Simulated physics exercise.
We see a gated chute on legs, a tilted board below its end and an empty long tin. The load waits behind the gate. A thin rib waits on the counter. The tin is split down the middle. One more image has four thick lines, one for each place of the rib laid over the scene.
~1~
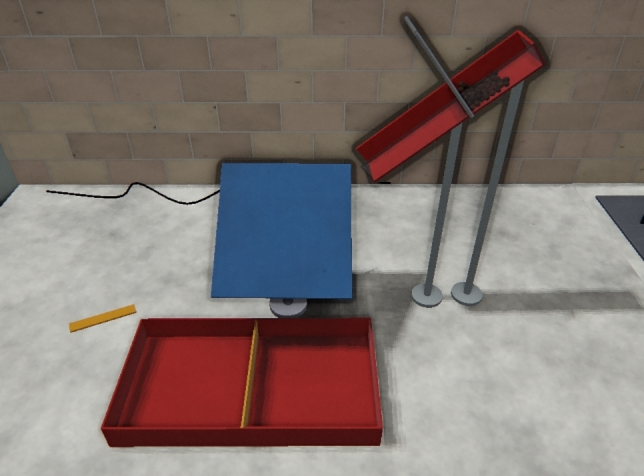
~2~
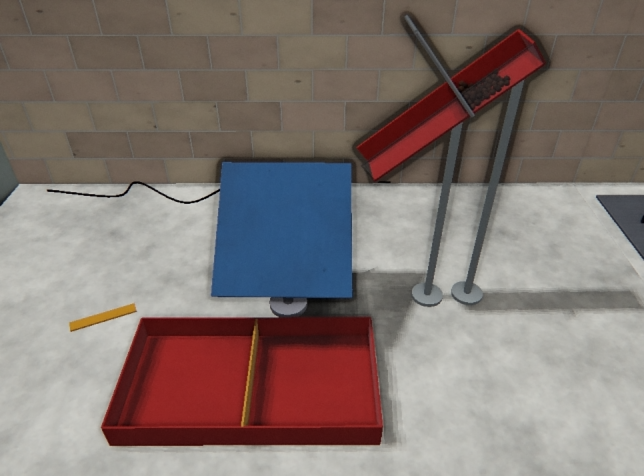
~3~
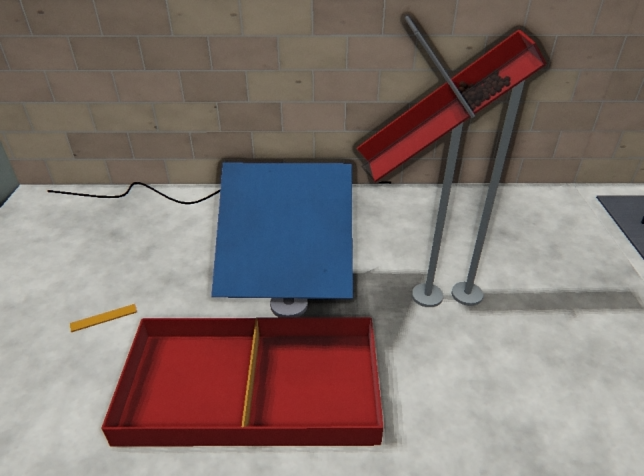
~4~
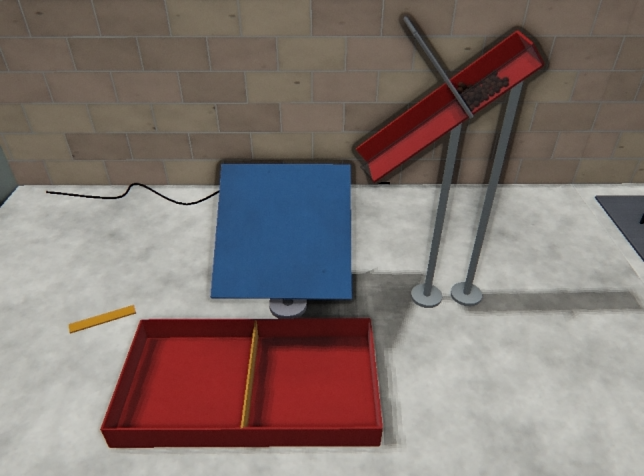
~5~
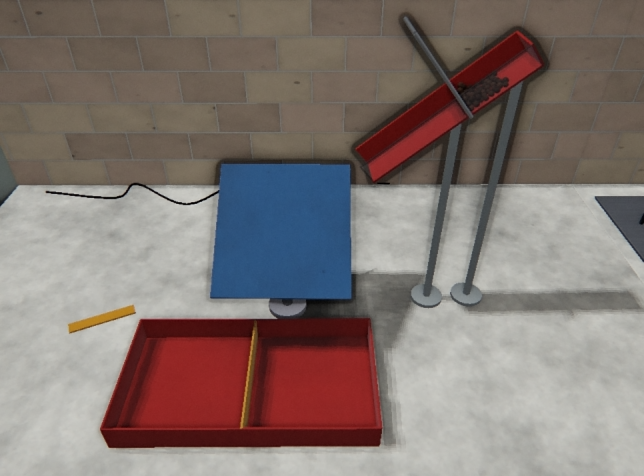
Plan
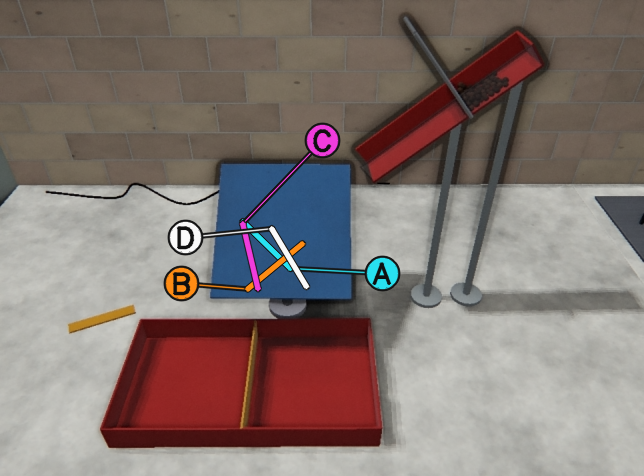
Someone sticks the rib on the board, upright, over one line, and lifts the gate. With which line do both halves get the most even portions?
I would pick line B.
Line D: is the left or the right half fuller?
The right half.
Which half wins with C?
Right.
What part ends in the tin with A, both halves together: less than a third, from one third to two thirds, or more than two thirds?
It is more than two thirds.
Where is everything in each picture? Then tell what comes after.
The first frame shows load behind the gate near (477, 92), allspice berries; lip of the chute near (372, 173), sloping fairly steeply.
The second frame shows middle of the board near (284, 227), tilted fairly steeply; middle of its low edge near (281, 297); of its high edge near (287, 163).
The third frame shows front corners of the tin near (102, 428) and (383, 427); front end of its middle wall near (243, 428).
The fourth frame shows middle of the load near (477, 92); lip near (371, 173).
The fifth frame shows middle of the load near (477, 92); lip near (371, 173).
On the marked copy, line A from (242, 221) to (290, 268); line B from (302, 243) to (247, 289); line C from (242, 223) to (258, 288); line D from (271, 228) to (306, 286).
Choosing A, of what is caught, none at all in the left half, the whole lot in the right.
Choosing B, of what is caught, close to half in the left half, close to half in the right.
Choosing C, of what is caught, a small share in the left half, all but a few in the right.
Choosing D, of what is caught, only a few in the left half, all but a few in the right.
